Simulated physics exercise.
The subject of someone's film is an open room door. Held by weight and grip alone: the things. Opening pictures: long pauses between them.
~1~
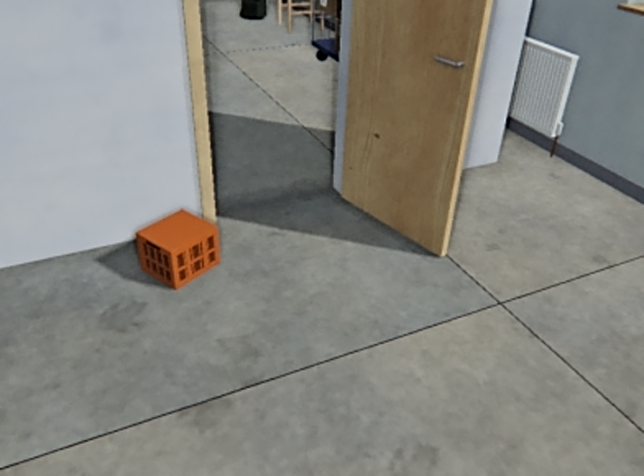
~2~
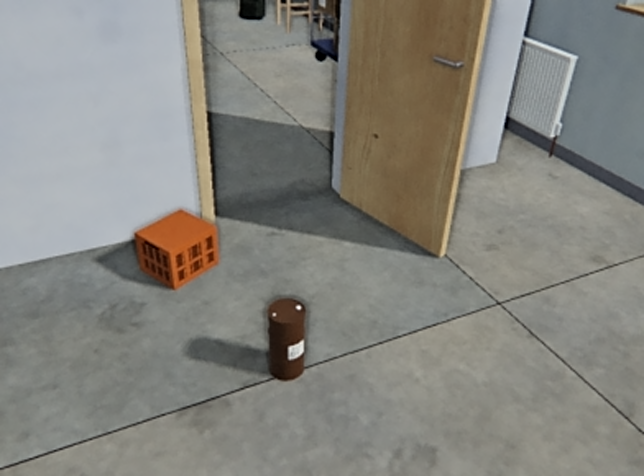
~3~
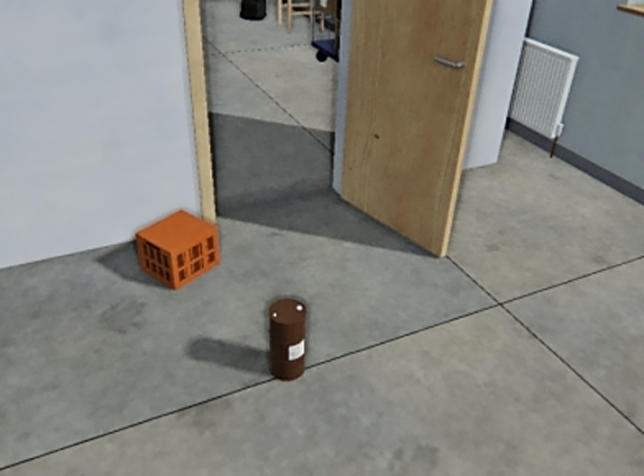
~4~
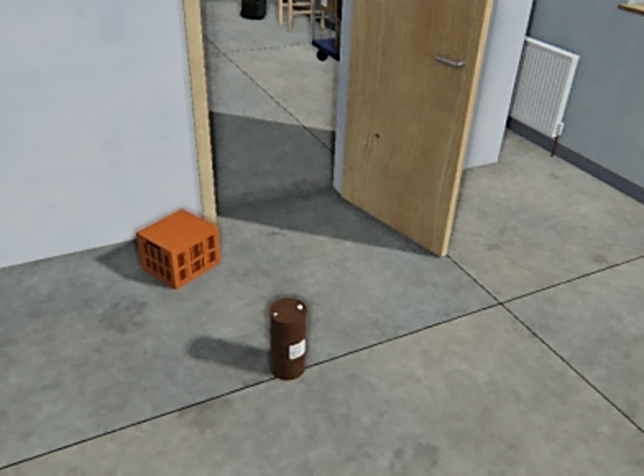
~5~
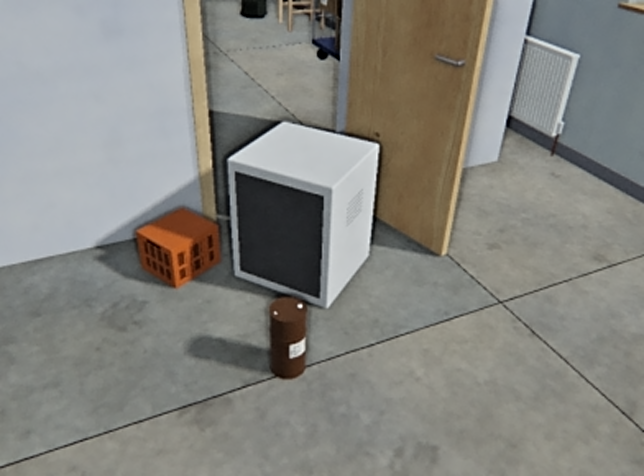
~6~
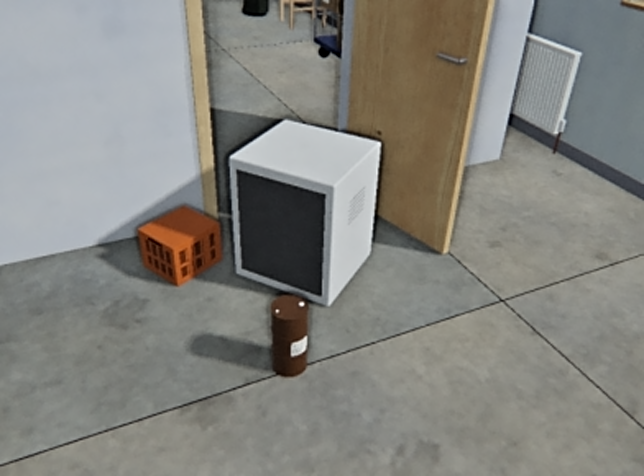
A wide-open wooden door stands still in a doorway between pale walls, seen from above across a grey concrete floor, with a white radiator at the right. An orange crate sits by the wall at left, then a brown canister appears on the floor at lower centre. Later a white, dark-fronted appliance appears in front of the doorway, between crate and door, while the rest stays practically still.
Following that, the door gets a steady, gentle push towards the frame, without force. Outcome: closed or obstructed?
Obstructed.
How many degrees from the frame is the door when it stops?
Some 75°.
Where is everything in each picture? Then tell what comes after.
The first frame shows door wide open and still.
The second frame shows door wide open and still; brown canister (287, 340); orange crate (178, 248).
The third frame shows door wide open and still; brown canister (287, 341); orange crate (179, 249).
The fourth frame shows door wide open and still; brown canister (288, 340); orange crate (179, 248).
The fifth frame shows door wide open and still; brown canister (288, 339); orange crate (180, 247).
The sixth frame shows door wide open and still; white appliance (306, 210); brown canister (290, 337).
Then, 0.50 s past the last view, door at 91°.
Then, 0.70 s past the last view, door at 80°.
Finally, door at 76°; all 3 still in place. Final places as the last picture's camera would see them, white appliance near (305, 210).
